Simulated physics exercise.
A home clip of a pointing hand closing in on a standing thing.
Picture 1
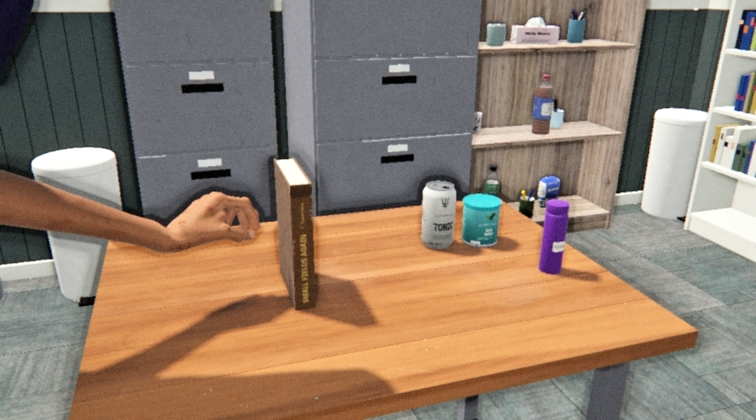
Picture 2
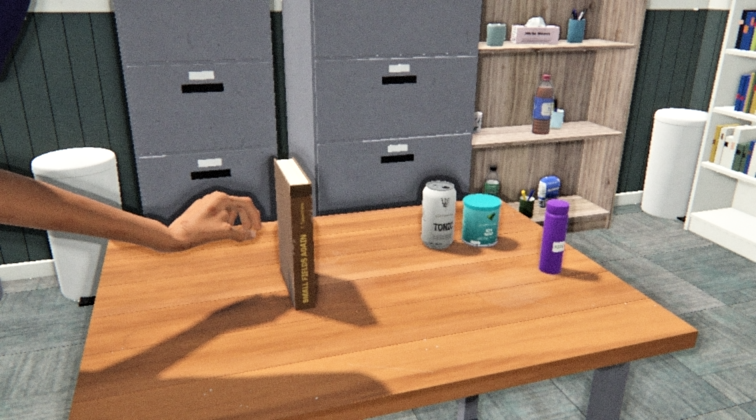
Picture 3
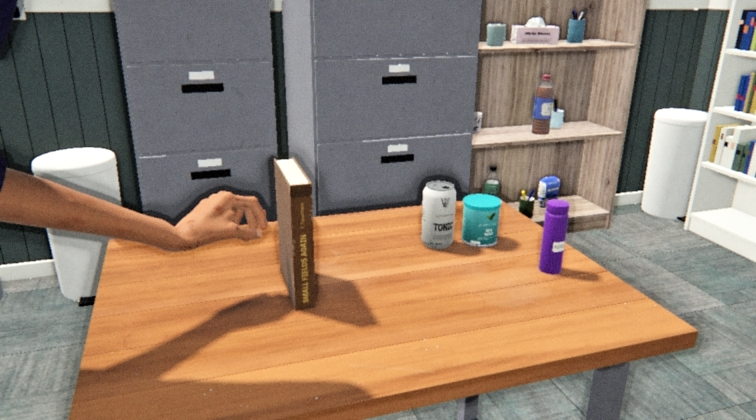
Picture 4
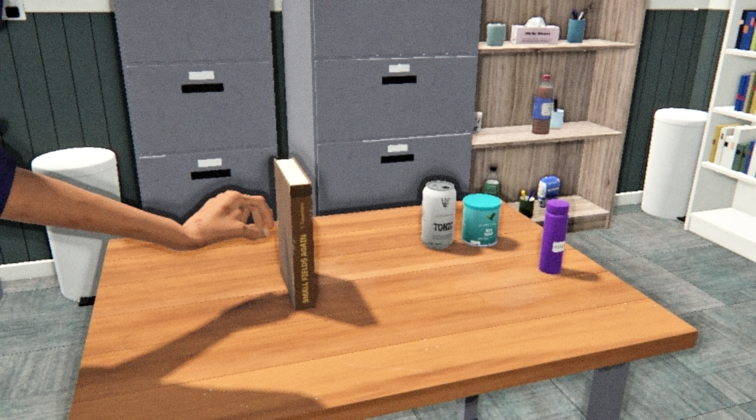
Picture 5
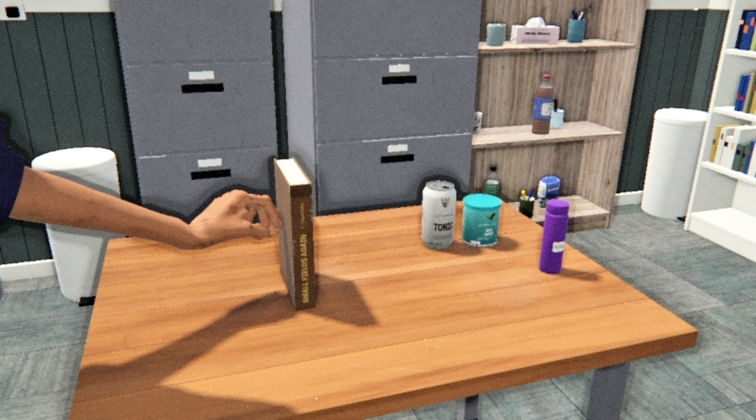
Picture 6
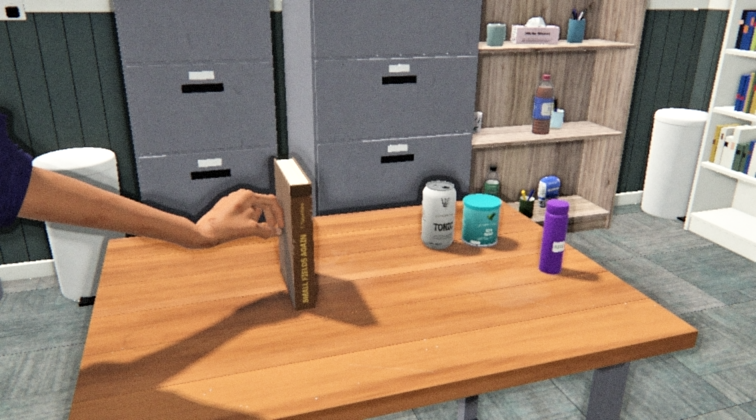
On a wooden table, a hand with curled fingers moves slightly right to an upright brown book, which stays still.
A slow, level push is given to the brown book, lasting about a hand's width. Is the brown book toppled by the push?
It is overturned.
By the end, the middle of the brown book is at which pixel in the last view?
Pretty much around (371, 269), I'd say.
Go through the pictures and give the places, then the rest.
The first frame shows brown book (294, 232).
The second frame shows brown book (294, 232).
The third frame shows brown book (294, 232).
The fourth frame shows brown book (294, 232).
The fifth frame shows brown book (294, 232).
The sixth frame shows brown book (294, 232).
Then, 0.50 s on from there, brown book turned 20° from how it was put near (317, 230).
Then, 0.70 s on from there, brown book turned 67° from how it was put near (358, 251).
Then, 0.80 s on from there, brown book on its side near (371, 264).
Then, 1.00 s on from there, brown book on its side near (371, 269).
In the end, toppled on the table, brown book. At the end, from the last picture's camera, brown book near (371, 269).
